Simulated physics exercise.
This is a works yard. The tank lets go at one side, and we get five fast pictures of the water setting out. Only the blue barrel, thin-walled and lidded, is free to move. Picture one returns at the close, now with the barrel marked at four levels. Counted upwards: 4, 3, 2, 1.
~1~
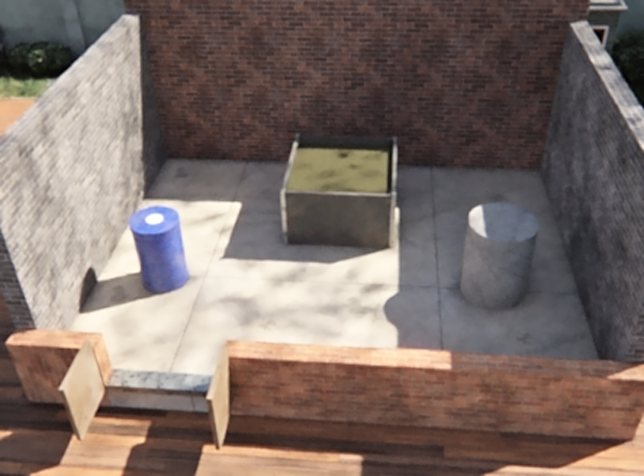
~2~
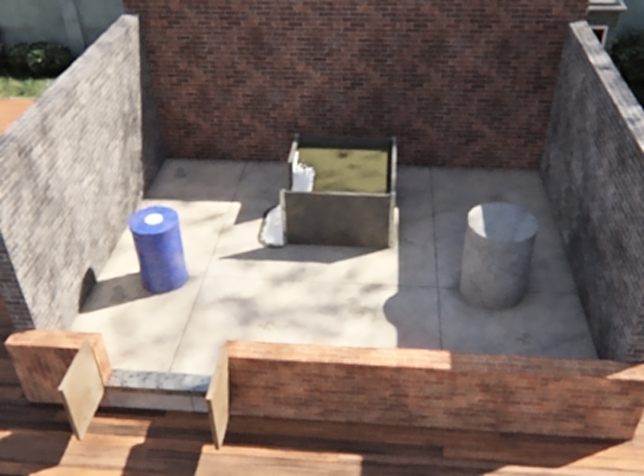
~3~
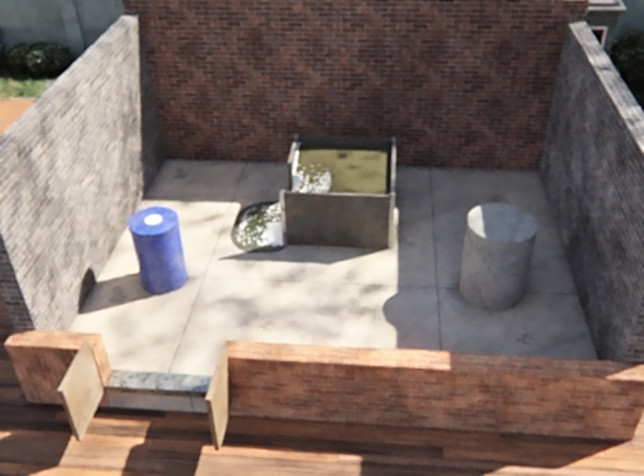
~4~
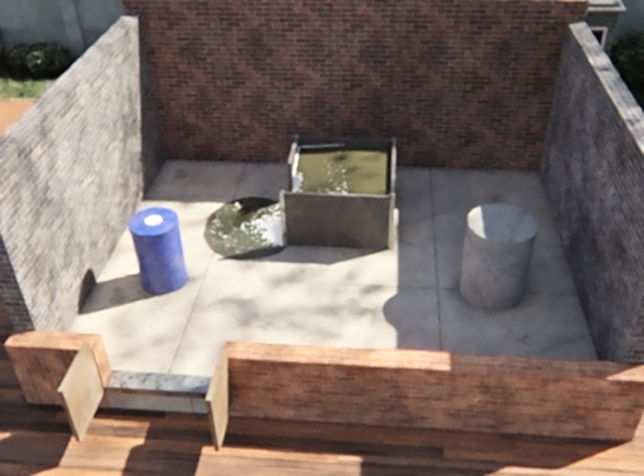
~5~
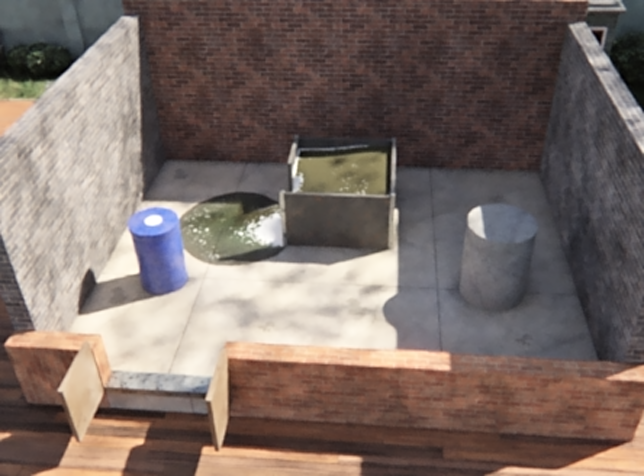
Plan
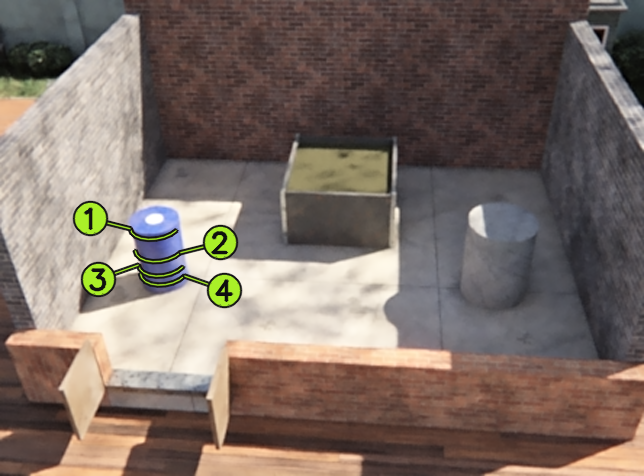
Greenish water poured out of the left side of the square tank in the walled yard and spread across the paving toward the blue barrel, which stayed where it was.
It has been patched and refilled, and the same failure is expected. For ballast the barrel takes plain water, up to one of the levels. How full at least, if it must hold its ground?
The limit is 3.
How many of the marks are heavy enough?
Three of them.
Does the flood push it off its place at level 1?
No, not at all.
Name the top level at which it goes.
Level 4.
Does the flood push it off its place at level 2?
No.
On the marked copy, 1 at (148, 239); 2 at (152, 261); 3 at (155, 276); 4 at (157, 285); from the bottom up 4, 3, 2, 1.
For level 1, it does not move.
For level 2, it does not move.
For level 3, it does not move.
For level 4, it is pushed about twice its own width away.
